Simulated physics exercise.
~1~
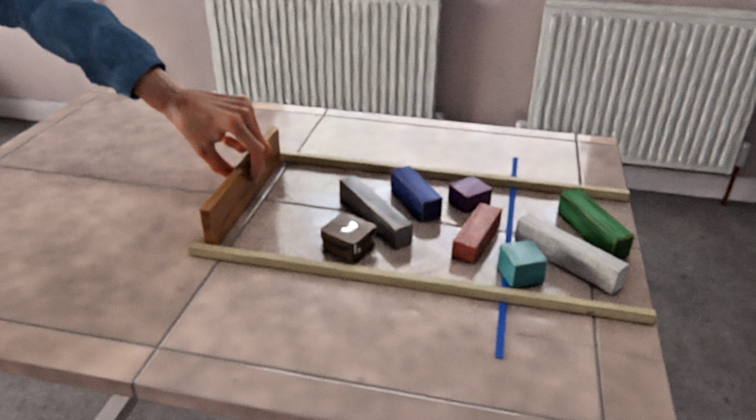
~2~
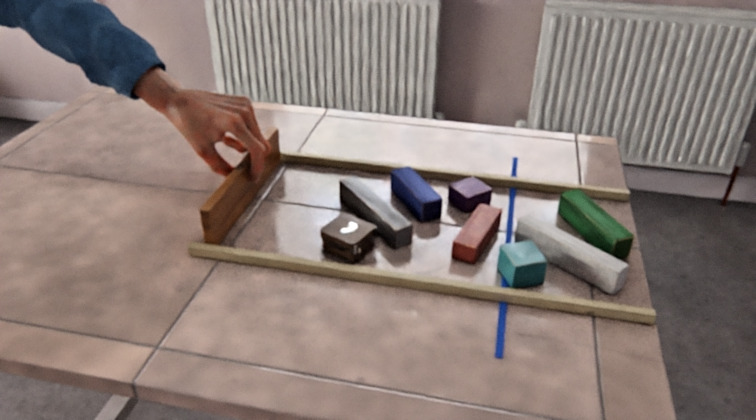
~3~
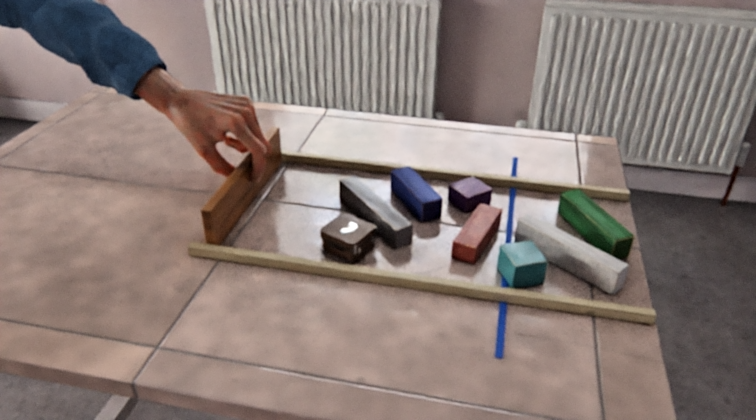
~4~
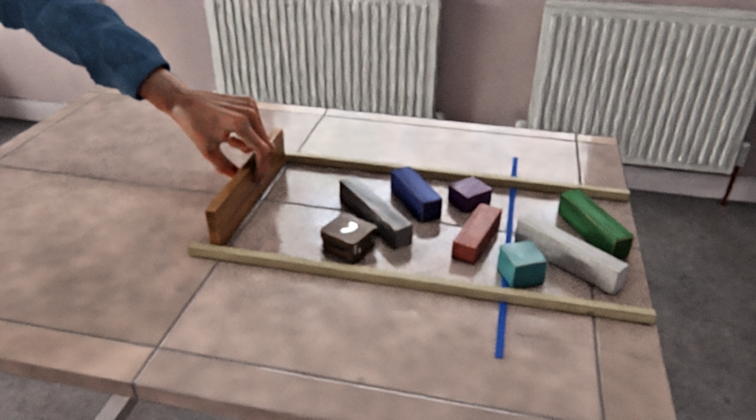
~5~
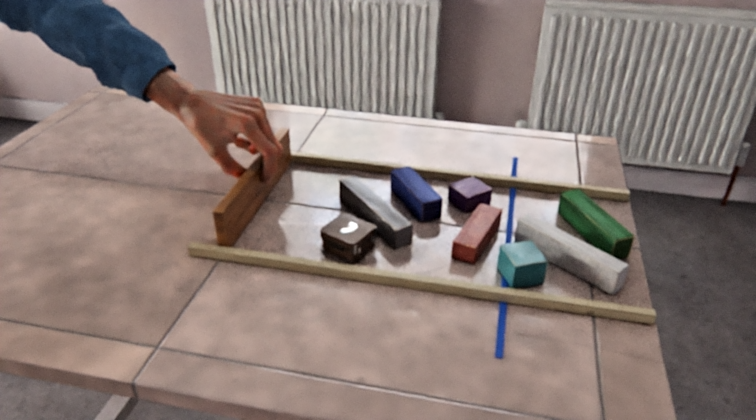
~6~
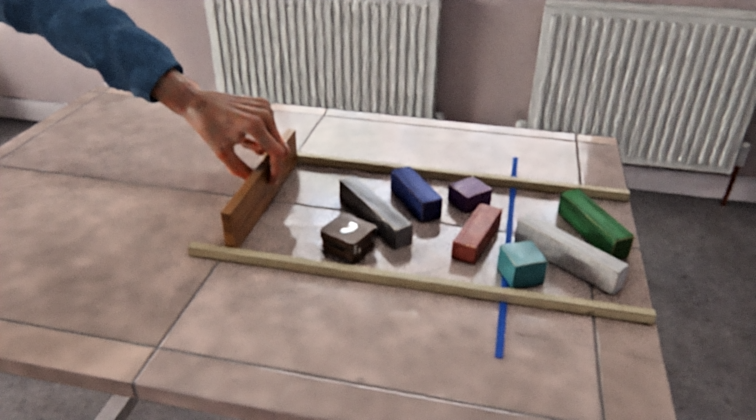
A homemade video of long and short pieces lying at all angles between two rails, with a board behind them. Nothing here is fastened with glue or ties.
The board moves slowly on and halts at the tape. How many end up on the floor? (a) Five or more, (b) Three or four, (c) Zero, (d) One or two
Option c: Zero.
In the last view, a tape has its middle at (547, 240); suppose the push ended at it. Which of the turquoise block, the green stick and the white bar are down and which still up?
Turquoise block - stays in place, green stick - goes down, white bar - goes down.
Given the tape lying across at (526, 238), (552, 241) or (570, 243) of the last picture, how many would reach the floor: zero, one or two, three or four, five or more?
Falls: None at all; 1 or 2; three or four.
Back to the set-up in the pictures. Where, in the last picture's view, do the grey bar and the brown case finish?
The one named first is at (547, 234), the next at (529, 261).
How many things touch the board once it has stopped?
It is in contact with 3.
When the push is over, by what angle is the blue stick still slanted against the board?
Somewhere near 30 degrees, I'd say.
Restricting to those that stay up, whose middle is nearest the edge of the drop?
That would be the green stick.
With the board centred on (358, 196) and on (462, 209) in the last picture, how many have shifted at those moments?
At the first place 2, at the second 7.
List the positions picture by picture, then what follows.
In the first frame, green stick (594, 223); white bar (568, 252); turquoise block (522, 263); board (245, 182); tape (509, 235).
In the second frame, white bar (568, 252); purple block (470, 194).
In the third frame, turquoise block (522, 264); blue stick (416, 193).
In the fourth frame, green stick (594, 223); board (251, 183).
In the fifth frame, white bar (568, 252); grey bar (374, 210).
In the sixth frame, green stick (594, 223); white bar (568, 252); turquoise block (522, 264); board (264, 185); tape (509, 235).
Early on, none off yet; green stick at rest near (594, 223); white bar at rest near (568, 252); turquoise block at rest near (522, 264).
Finally, the number that fall off is zero.
